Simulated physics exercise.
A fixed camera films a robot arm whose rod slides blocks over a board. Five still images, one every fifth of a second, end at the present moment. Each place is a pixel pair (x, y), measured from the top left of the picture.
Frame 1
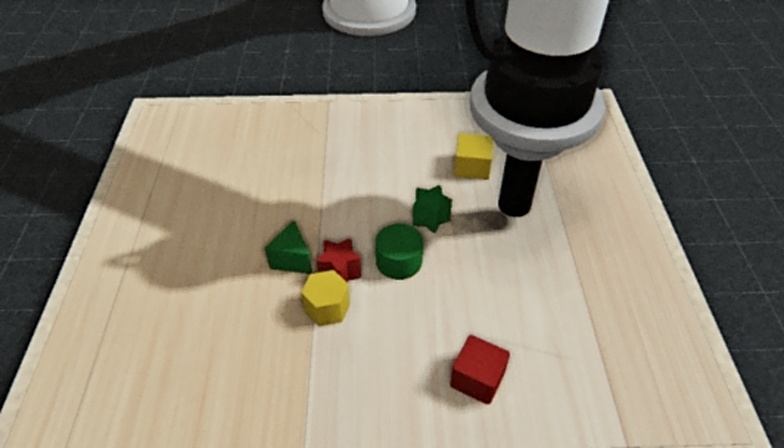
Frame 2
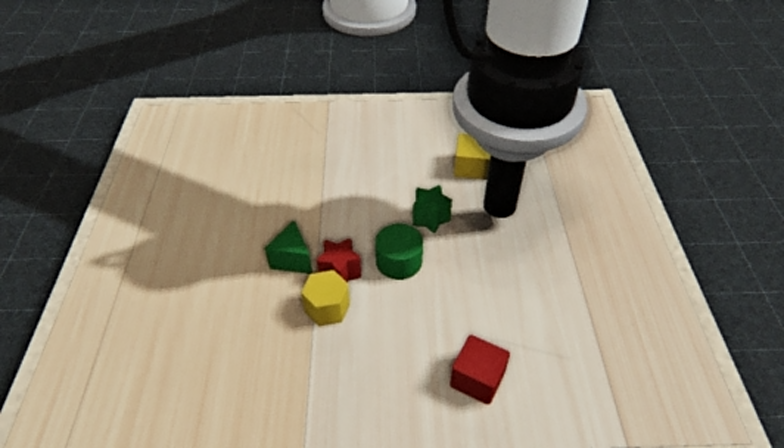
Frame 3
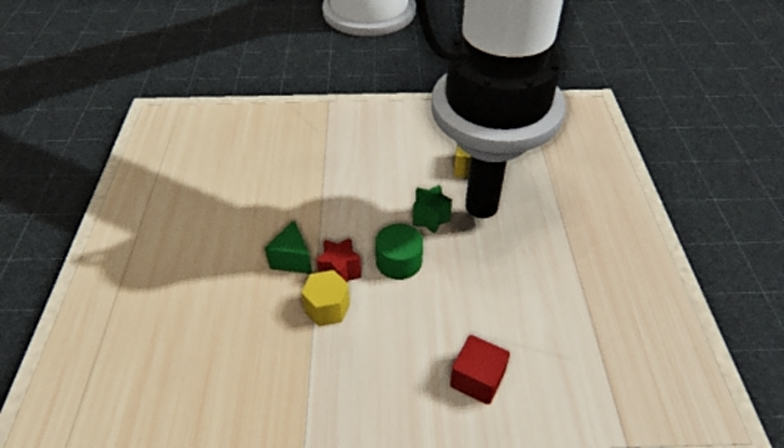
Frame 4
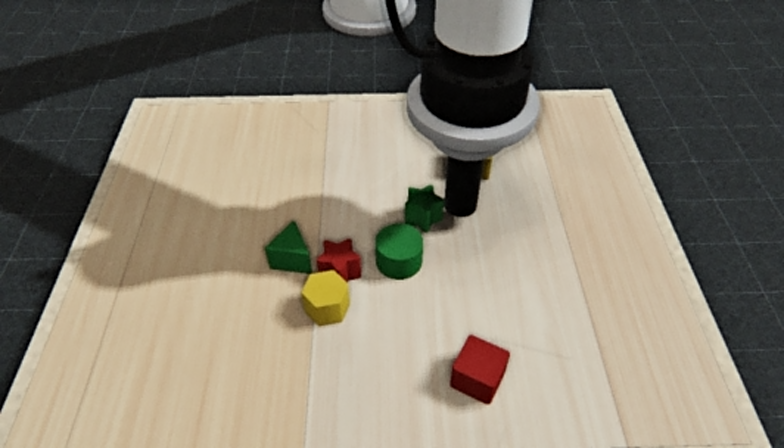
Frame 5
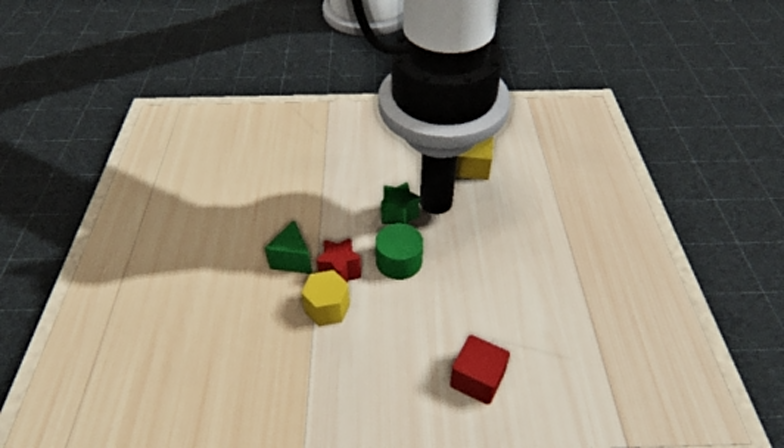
Robot arm with a black rod moving left across a wooden board, pushing a green star-shaped block left among other coloured blocks.
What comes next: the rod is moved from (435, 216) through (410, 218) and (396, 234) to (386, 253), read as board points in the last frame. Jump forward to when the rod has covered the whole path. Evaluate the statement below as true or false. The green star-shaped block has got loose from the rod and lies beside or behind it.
True.
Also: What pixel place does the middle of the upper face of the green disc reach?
At the end it should sit near (398, 264).
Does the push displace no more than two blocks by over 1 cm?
The answer is yes.
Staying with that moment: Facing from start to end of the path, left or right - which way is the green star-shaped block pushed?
It's pushed right.
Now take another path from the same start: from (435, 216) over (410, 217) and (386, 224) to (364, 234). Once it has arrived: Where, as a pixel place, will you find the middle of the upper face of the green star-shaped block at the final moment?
For the centre of its top, I'd go with (342, 197).
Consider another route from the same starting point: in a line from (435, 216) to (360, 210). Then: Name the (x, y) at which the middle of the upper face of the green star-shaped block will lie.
It ends at (321, 193).
On the path given first. Halfway along, rod (401, 212); green star-shaped block (367, 196), turned 35° clockwise.
At the end, rod (386, 241); red star-shaped block not moved; green star-shaped block (366, 198), turned 45° clockwise; green disc (398, 264).
